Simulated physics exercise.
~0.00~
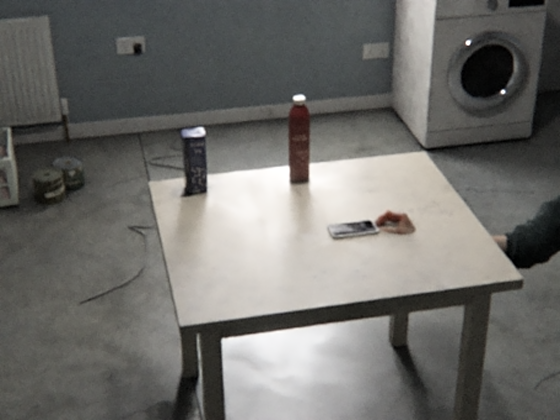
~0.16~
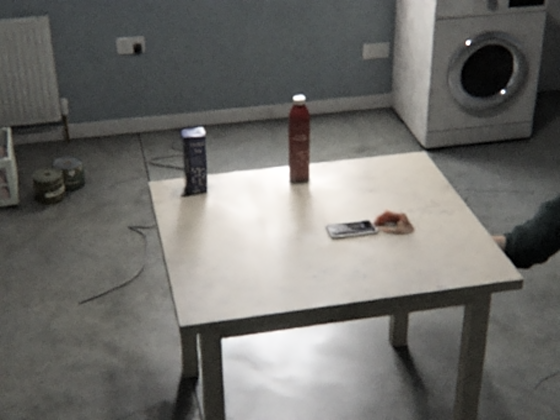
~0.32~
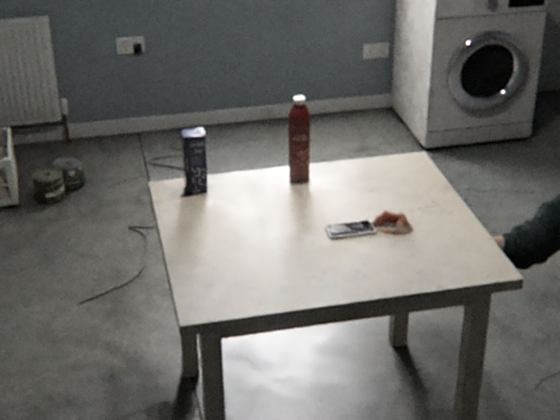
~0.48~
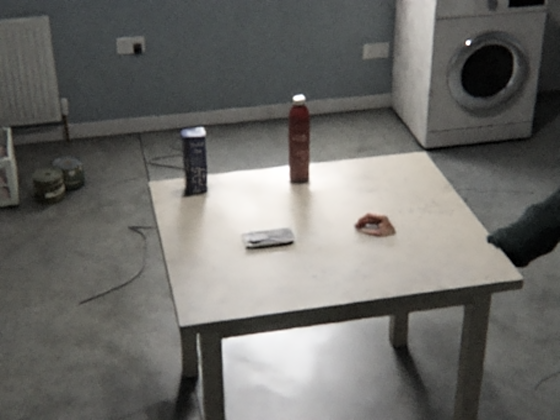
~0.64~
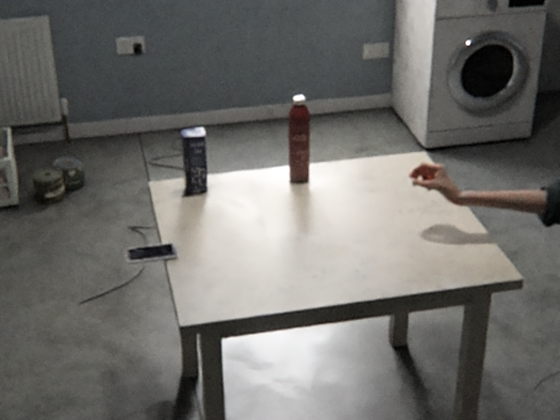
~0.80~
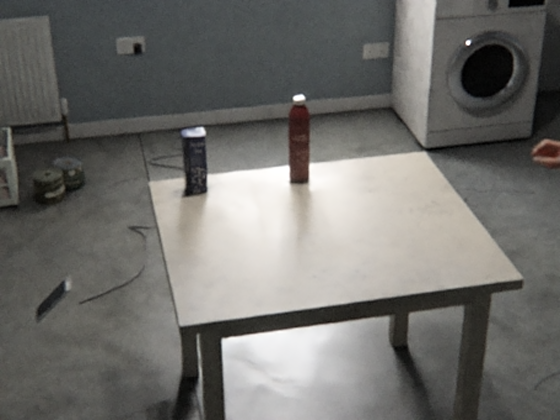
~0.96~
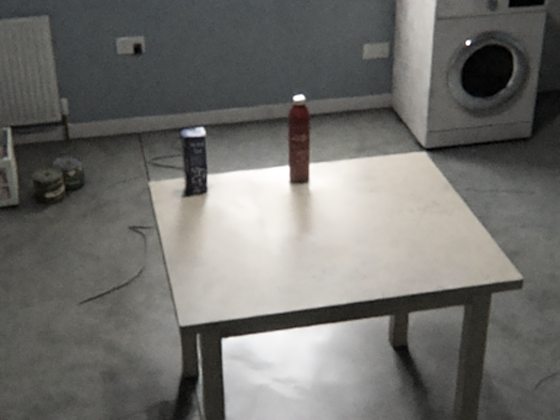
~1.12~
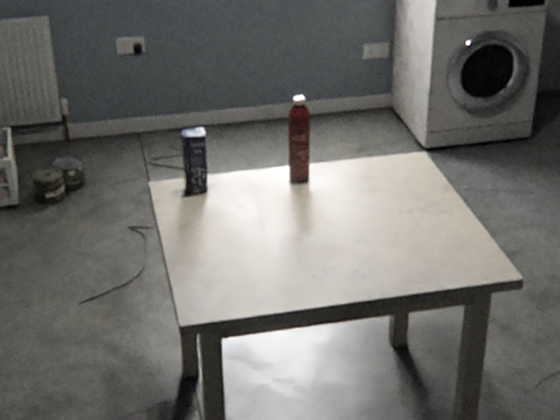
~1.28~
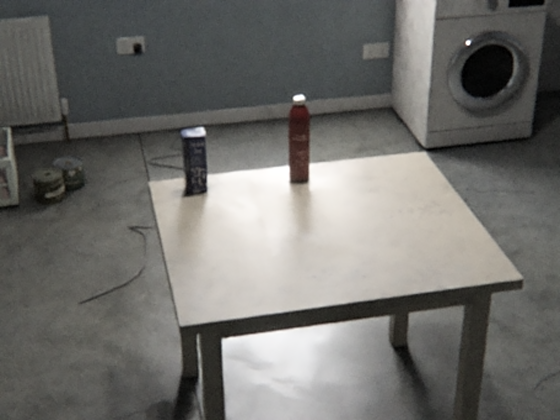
A white phone slides left across the table from a hand's shove and drops off the edge.
